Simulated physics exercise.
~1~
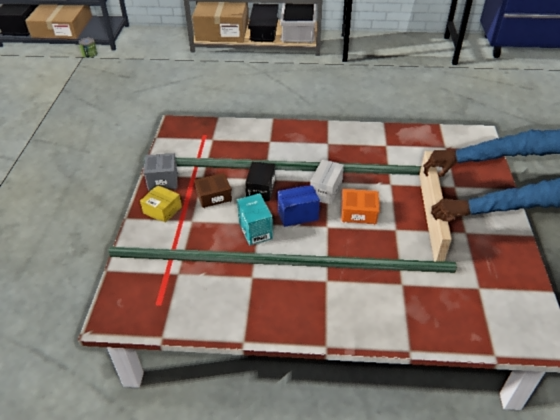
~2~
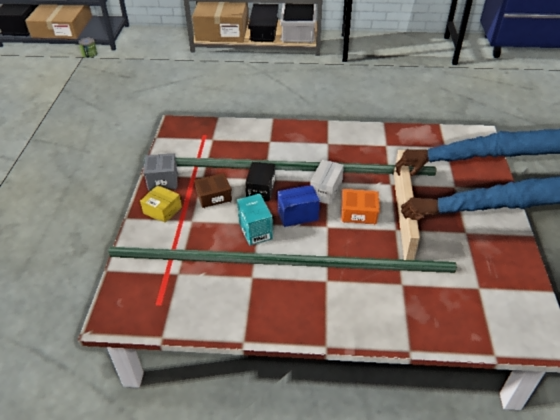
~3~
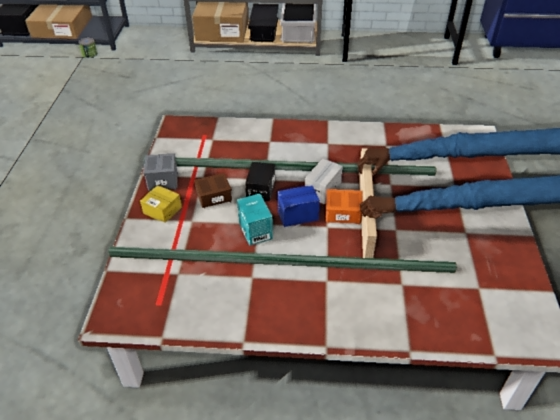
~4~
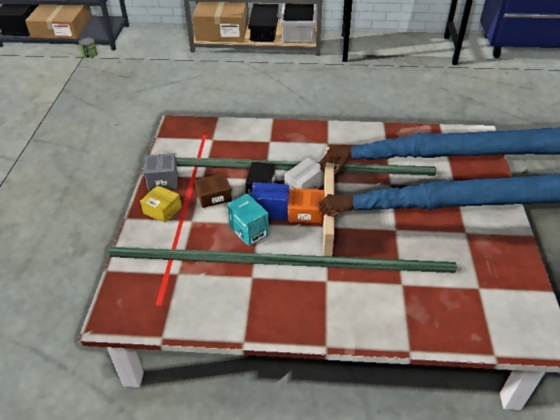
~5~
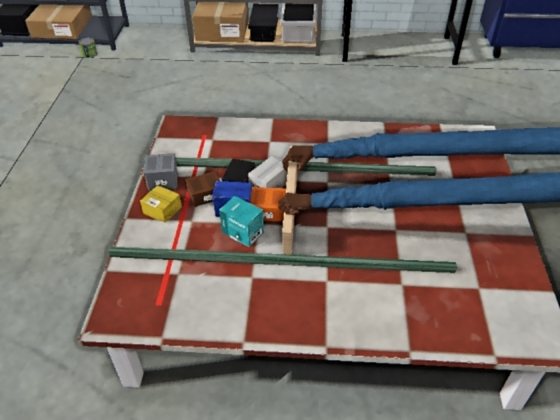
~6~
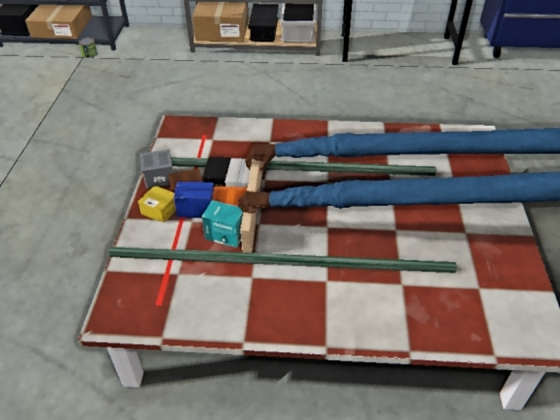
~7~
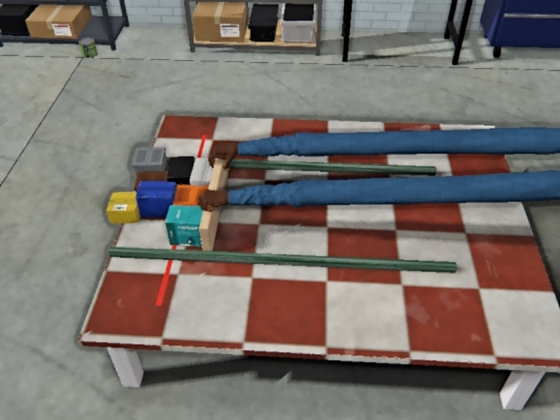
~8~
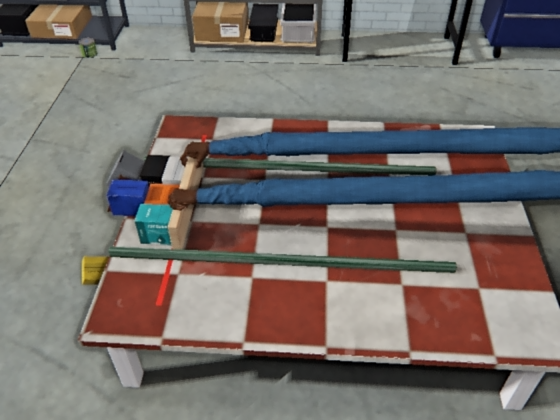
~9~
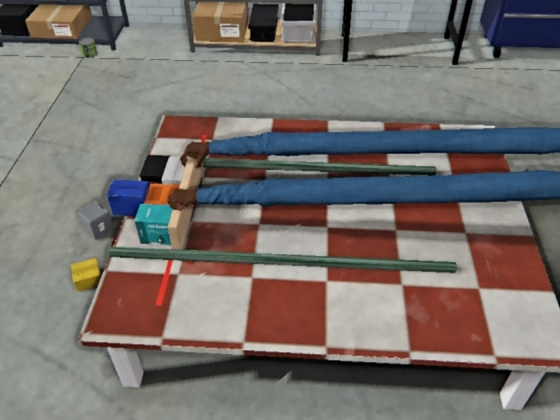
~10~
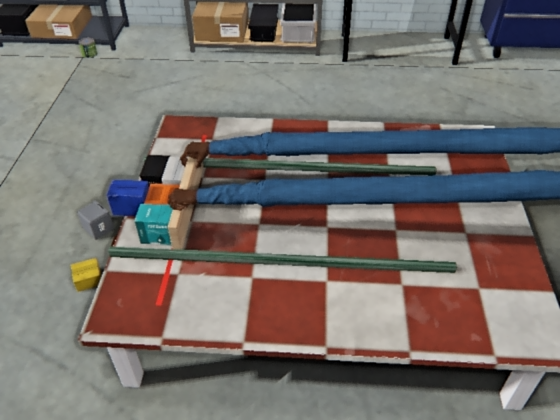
Two hands slid an upright plank left across a checkered table between two green battens, bunching a group of coloured boxes together, until the yellow, grey and brown ones went off the left edge and the rest stayed crowded there against the plank.
